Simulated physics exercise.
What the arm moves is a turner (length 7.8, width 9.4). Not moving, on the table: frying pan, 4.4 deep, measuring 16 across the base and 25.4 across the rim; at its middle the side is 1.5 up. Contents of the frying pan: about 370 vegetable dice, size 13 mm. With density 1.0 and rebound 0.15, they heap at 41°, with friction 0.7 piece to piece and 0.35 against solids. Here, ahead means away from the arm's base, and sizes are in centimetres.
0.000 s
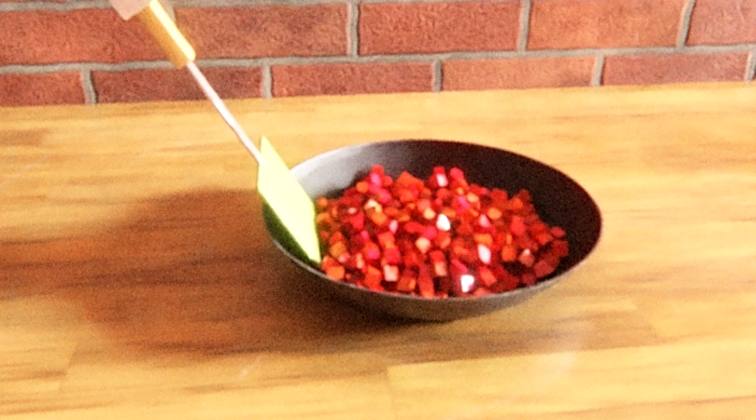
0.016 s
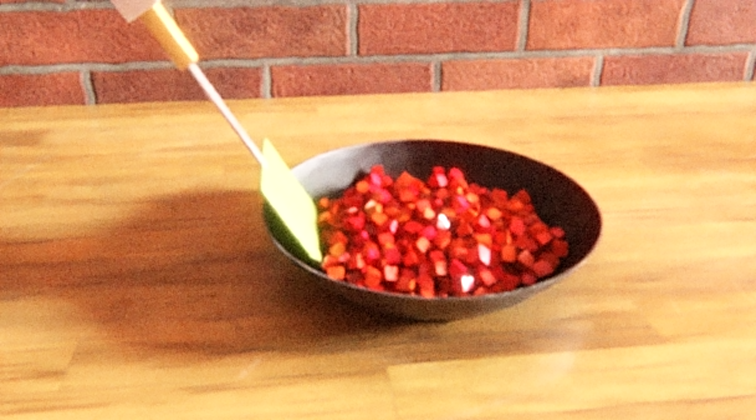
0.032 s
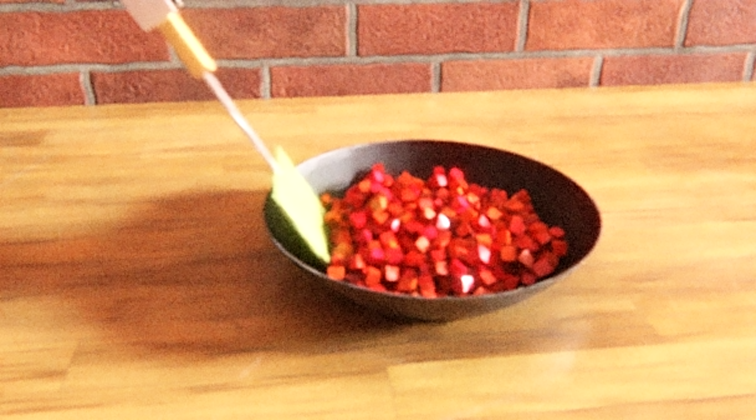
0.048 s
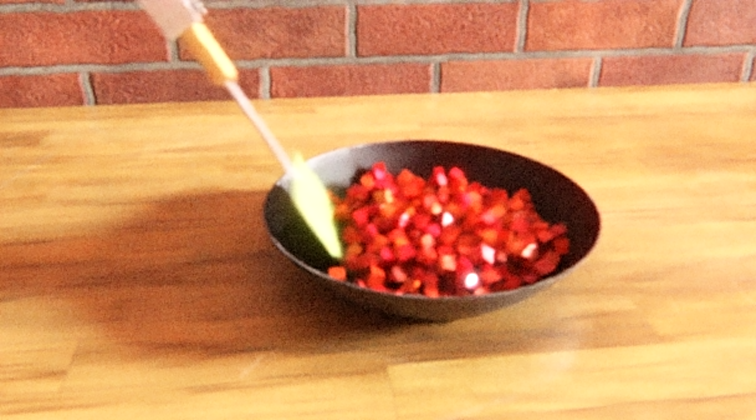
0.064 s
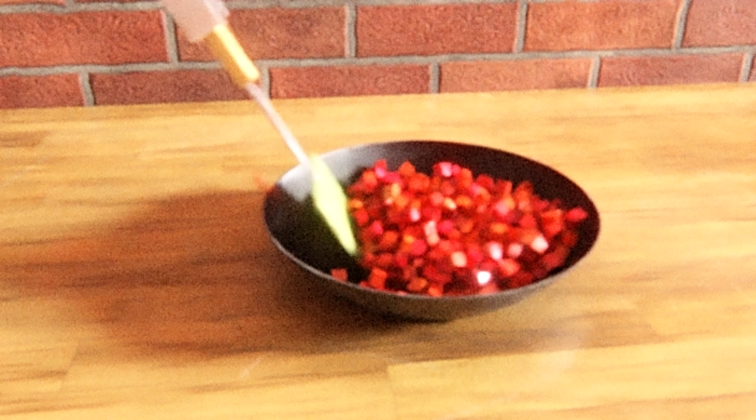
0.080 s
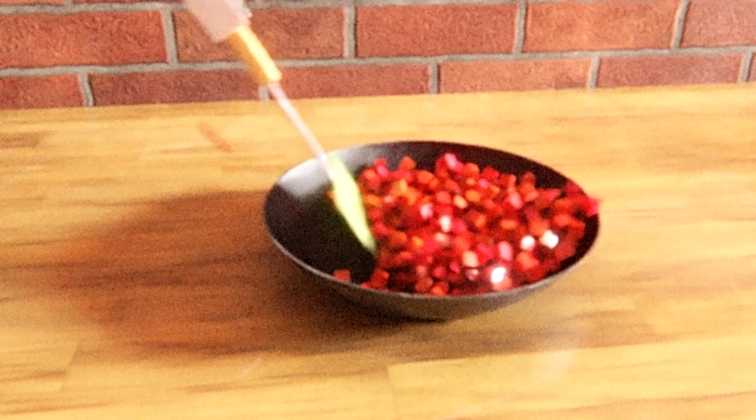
A yellow-green turner, angled down into a dark frying pan of red vegetable dice on a wooden table before a brick wall, first stays nearly still, then sweeps right, pushing the dice toward the pan's right side.
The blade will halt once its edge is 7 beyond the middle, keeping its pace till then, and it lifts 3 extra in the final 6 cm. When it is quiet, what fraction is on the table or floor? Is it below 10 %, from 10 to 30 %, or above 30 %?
Above 30 %.
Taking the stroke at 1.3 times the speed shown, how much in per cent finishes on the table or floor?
About 45 per cent.
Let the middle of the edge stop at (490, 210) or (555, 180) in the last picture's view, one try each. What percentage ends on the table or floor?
Around 15 per cent for the first try and 55 per cent for the second.
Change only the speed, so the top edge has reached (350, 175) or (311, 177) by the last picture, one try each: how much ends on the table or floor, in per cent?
That comes to about 40 and about 25 percent, in that order.
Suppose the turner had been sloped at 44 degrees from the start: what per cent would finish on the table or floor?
Estimate for that slope: Some 35 per cent.
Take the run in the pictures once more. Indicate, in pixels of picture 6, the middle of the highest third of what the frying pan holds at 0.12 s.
Roughly at pixel (504, 207).
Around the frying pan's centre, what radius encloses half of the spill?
That distance comes to about 20 cm.
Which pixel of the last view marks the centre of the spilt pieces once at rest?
I'd point to somewhere close to (650, 228).
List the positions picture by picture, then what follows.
Turner top edge at (259, 160), sloping 60°; upper third of the load around (438, 221), from x 320 to 560, top at y 175; 369 in the frying pan, in the first frame.
Turner top edge at (262, 162), sloping 60°; upper third of the load around (436, 221), from x 325 to 560, top at y 175, in the second frame.
Turner top edge at (275, 169), sloping 60°; upper third of the load around (428, 220), from x 325 to 560, top at y 170, in the third frame.
Turner top edge at (295, 175), sloping 60°; upper third of the load around (433, 219), from x 325 to 560, top at y 170, in the fourth frame.
Turner top edge at (314, 176), sloping 60°; upper third of the load around (447, 212), from x 265 to 575, top at y 170, in the fifth frame.
Turner top edge at (334, 176), sloping 60°; upper third of the load around (466, 207), from x 215 to 590, top at y 135; 368 in the frying pan, 1 on the blade or in flight, in the sixth frame.
After 0.12 s, sloping 60°, highest piece 20 above the table; 364 in the frying pan, 5 on the blade or in flight.
After 0.16 s, sloping 60°, highest piece 28 above the table; 359 in the frying pan, 10 on the blade or in flight.
After 0.38 s, sloping 60°, highest piece 48 above the table; 220 in the frying pan, 124 on the table or floor, 25 on the blade or in flight.
After 1.43 s, sloping 60°, highest piece 5 above the table; 220 in the frying pan, 149 on the table or floor.
At rest, 220 in the frying pan, 149 on the table or floor. That is 40 % on the table or floor.
